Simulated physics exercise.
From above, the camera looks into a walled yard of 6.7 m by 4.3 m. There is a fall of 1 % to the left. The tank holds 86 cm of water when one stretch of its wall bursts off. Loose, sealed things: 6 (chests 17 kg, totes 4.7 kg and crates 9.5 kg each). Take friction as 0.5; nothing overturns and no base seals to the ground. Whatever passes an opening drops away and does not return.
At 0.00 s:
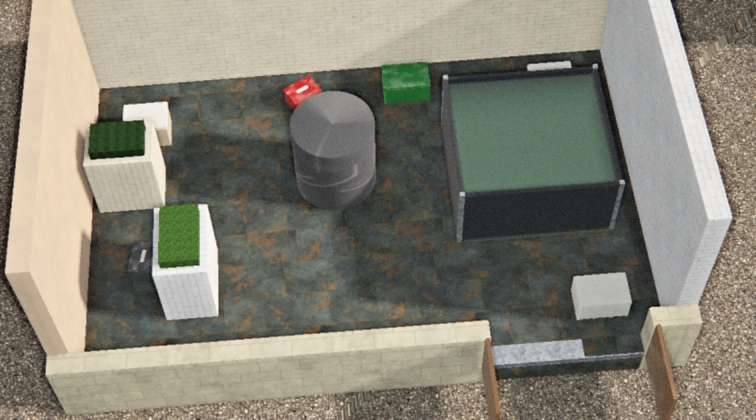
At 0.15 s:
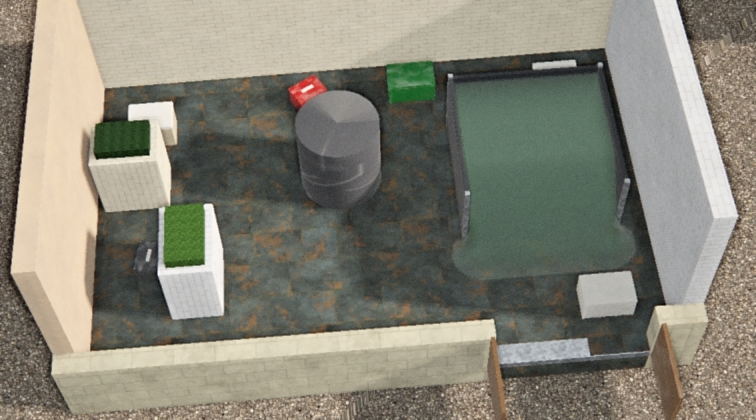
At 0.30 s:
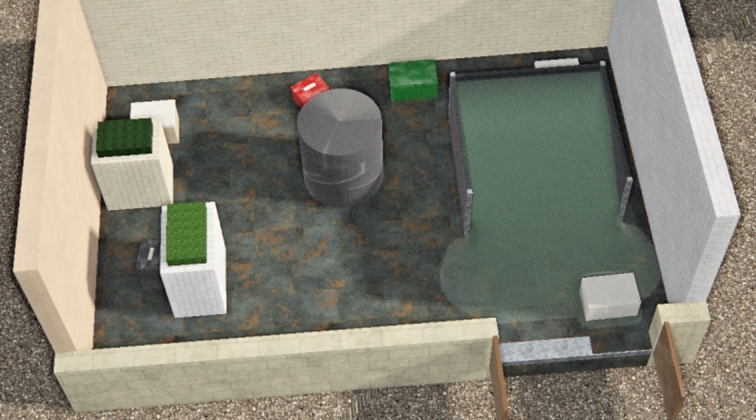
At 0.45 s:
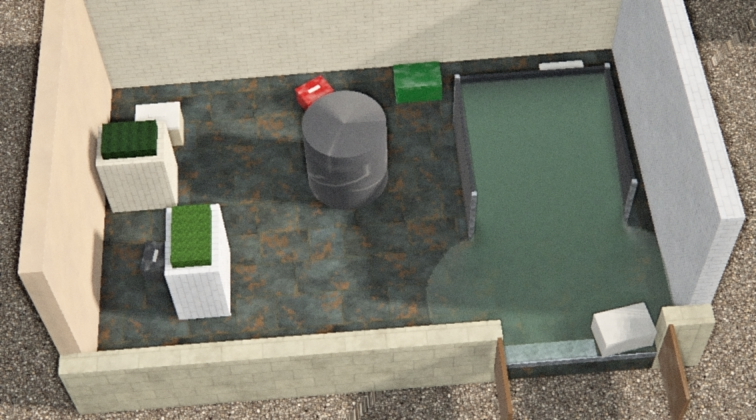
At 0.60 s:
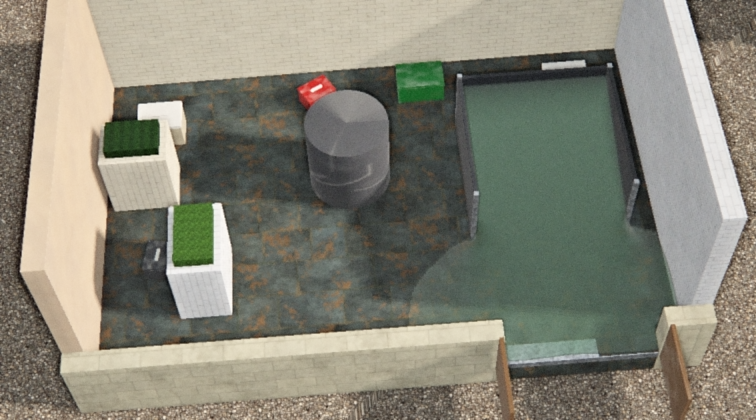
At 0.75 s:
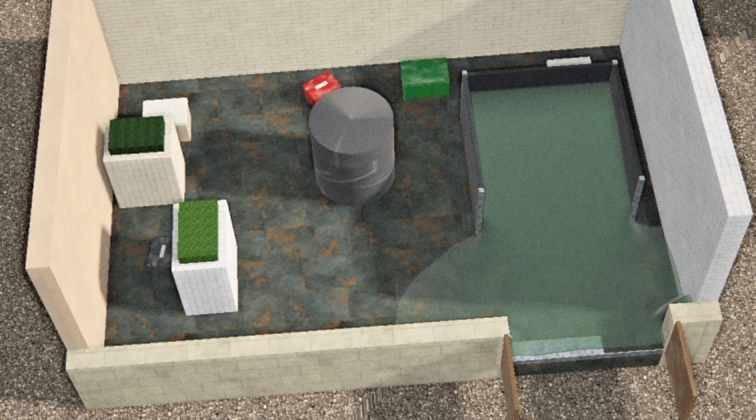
In this clip, the near wall of a square tank in a walled yard gives way and greenish water spreads toward the front opening and leftward across the floor, while a pale box near the opening shifts right and disappears from view.
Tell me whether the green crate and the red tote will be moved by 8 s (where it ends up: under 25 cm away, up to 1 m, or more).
Green crate: Doesn't really move. Red tote: Doesn't really move.
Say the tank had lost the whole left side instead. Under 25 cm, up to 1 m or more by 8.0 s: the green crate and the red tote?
Then the green crate goes a great distance and the red tote goes a great distance.
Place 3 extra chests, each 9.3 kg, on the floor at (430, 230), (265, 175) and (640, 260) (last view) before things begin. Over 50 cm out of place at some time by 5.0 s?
First within, then within, then beyond.
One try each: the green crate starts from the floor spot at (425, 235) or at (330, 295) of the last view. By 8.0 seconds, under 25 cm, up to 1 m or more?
Well, the first time it keeps still, and the second time it covers a big distance.
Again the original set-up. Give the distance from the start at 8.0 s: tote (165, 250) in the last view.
In turn: 5 cm.
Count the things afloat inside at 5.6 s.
At that moment 1.
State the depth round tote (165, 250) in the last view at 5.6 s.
4 cm.
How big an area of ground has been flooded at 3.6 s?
My estimate is roughly 19 m2.
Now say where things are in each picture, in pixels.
The green crate at (406, 75), on the bottom; the red tote at (303, 90) rests on the ground; water covers 3.1 m2; 0 of 6 have shifted, in the first picture.
The green crate at (411, 74) rests on the ground; the red tote at (307, 89), on the bottom; water covers 4.3 m2; 0 of 6 have shifted, in the second picture.
The green crate at (413, 72), on the bottom; the red tote at (310, 87) rests on the ground; water covers 5.7 m2; 1 of 6 have shifted, in the third picture.
The green crate at (418, 75) rests on the ground; the red tote at (314, 89), on the bottom; 7.3 m2 under water; 1 of 6 have shifted, in the fourth picture.
The green crate at (420, 74), on the bottom; the red tote at (317, 89) rests on the ground; water covers 7.8 m2; 1 of 6 have shifted, in the fifth picture.
The green crate at (425, 71) rests on the ground; the red tote at (322, 85) rests on the ground; 8.0 m2 under water; 1 of 6 have shifted, in the sixth picture.
After 1.6 s the green crate is near (425, 71), 0.0 m from its start, aground; the red tote is near (322, 85), 0.0 m from its start, aground; 1 of 6 are out; 0 afloat.
After 3.6 s the green crate is near (425, 71), 0.0 m from its start, aground; the red tote is near (322, 85), 0.0 m from its start, aground; 1 of 6 are out; 0 afloat.
After 5.6 s the green crate is near (425, 71), 0.0 m from its start, aground; the red tote is near (322, 85), 0.0 m from its start, aground; 1 of 6 are out; 1 afloat.
After 8.0 s the green crate is near (425, 71), 0.0 m from its start, aground; the red tote is near (330, 84), 0.1 m from its start, aground; 1 of 6 are out; 1 afloat.
